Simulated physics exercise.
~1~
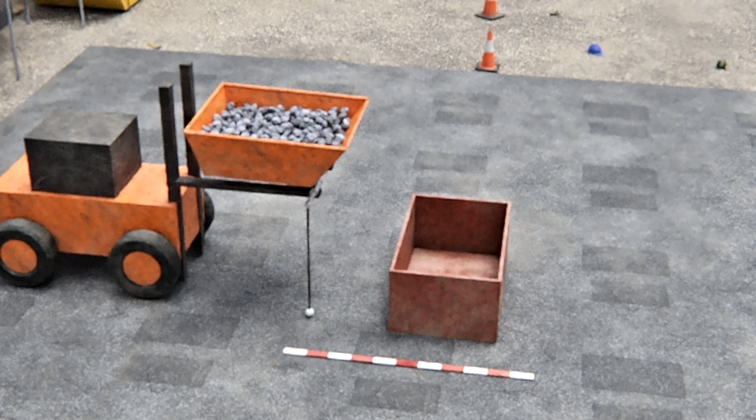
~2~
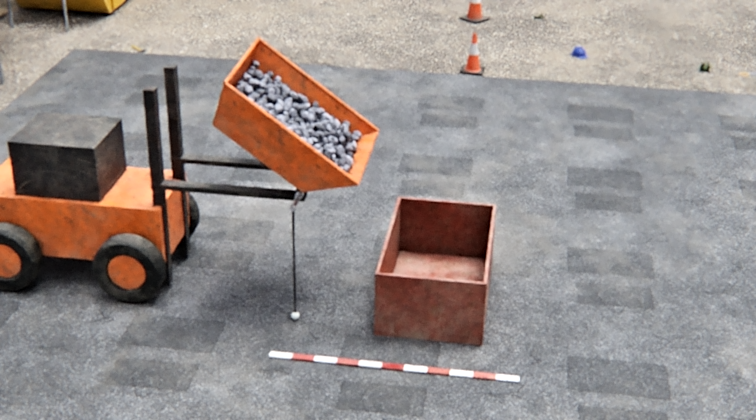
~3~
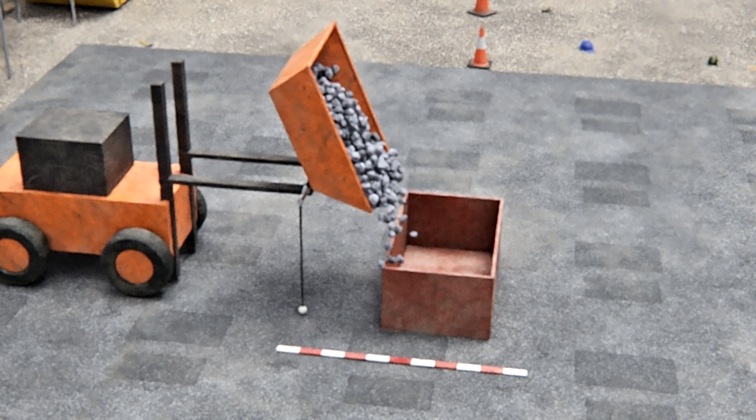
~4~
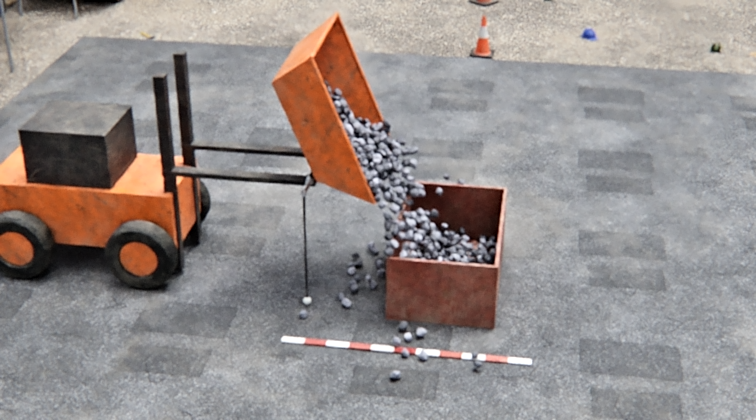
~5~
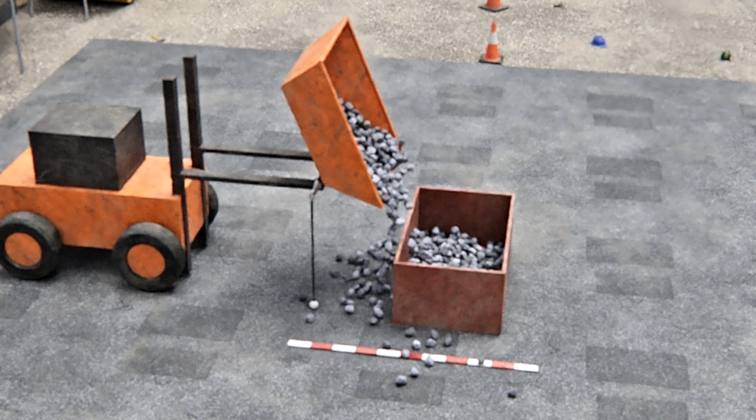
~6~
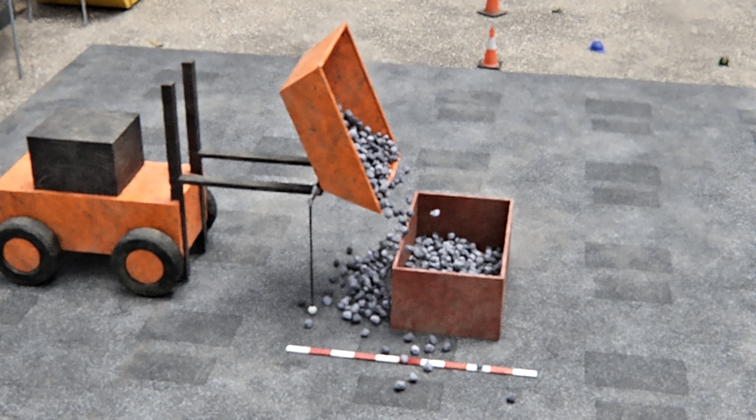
An orange skip tips grey stones into a reddish bin, spilling some and keeping some.
